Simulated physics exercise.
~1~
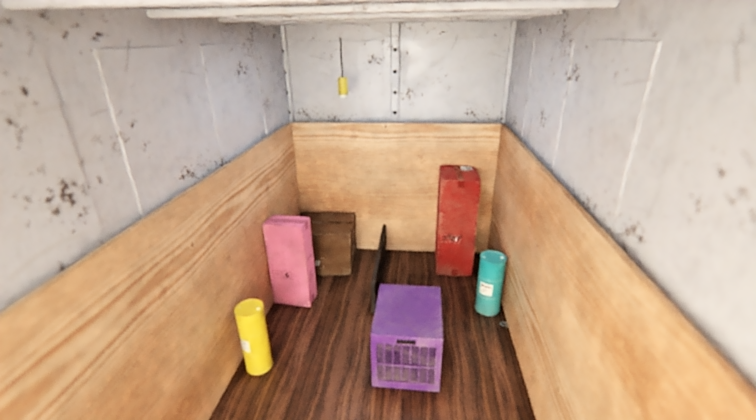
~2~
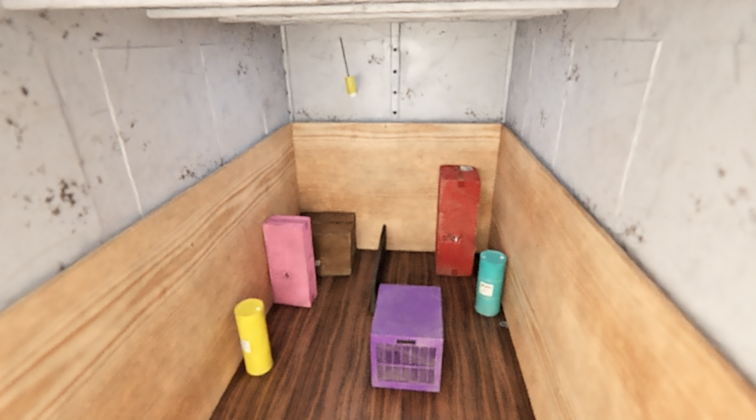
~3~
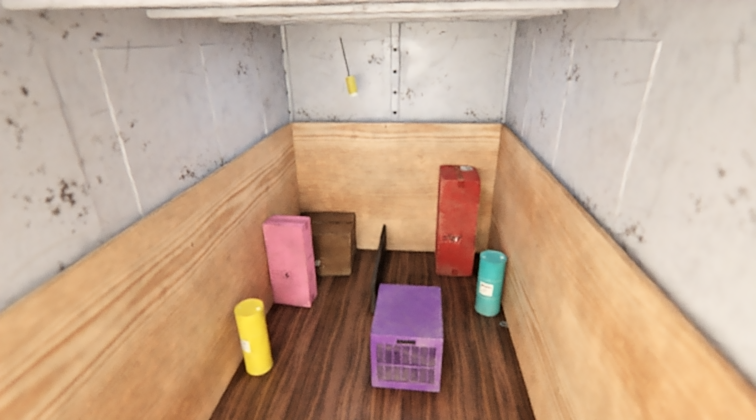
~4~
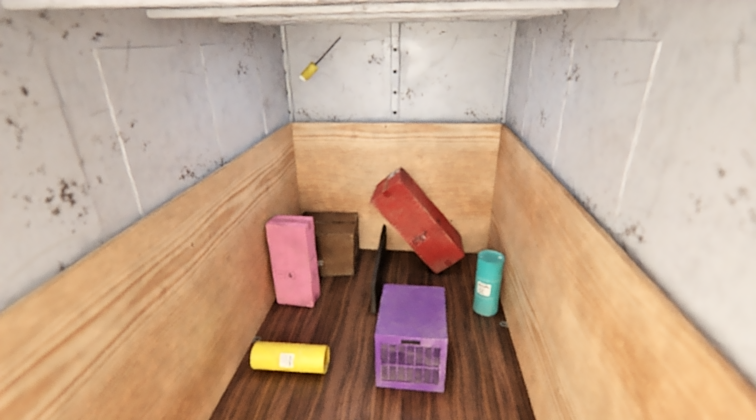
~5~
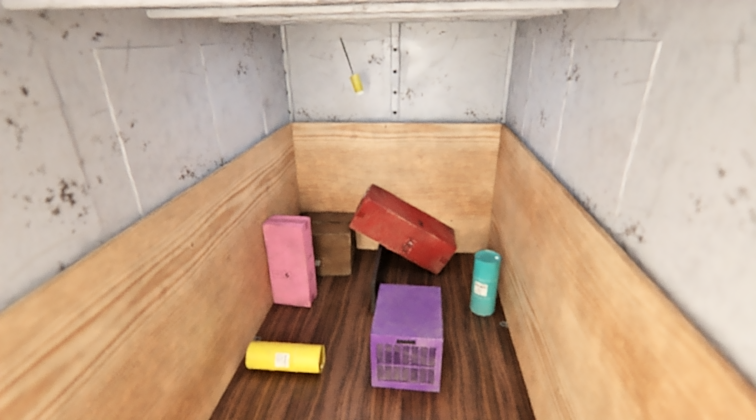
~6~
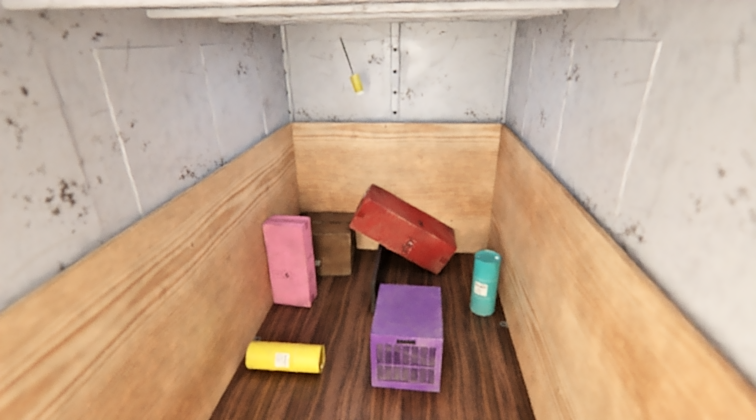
In a van's load bay, a yellow canister falls onto its side and a red box topples left, both ending tipped over.
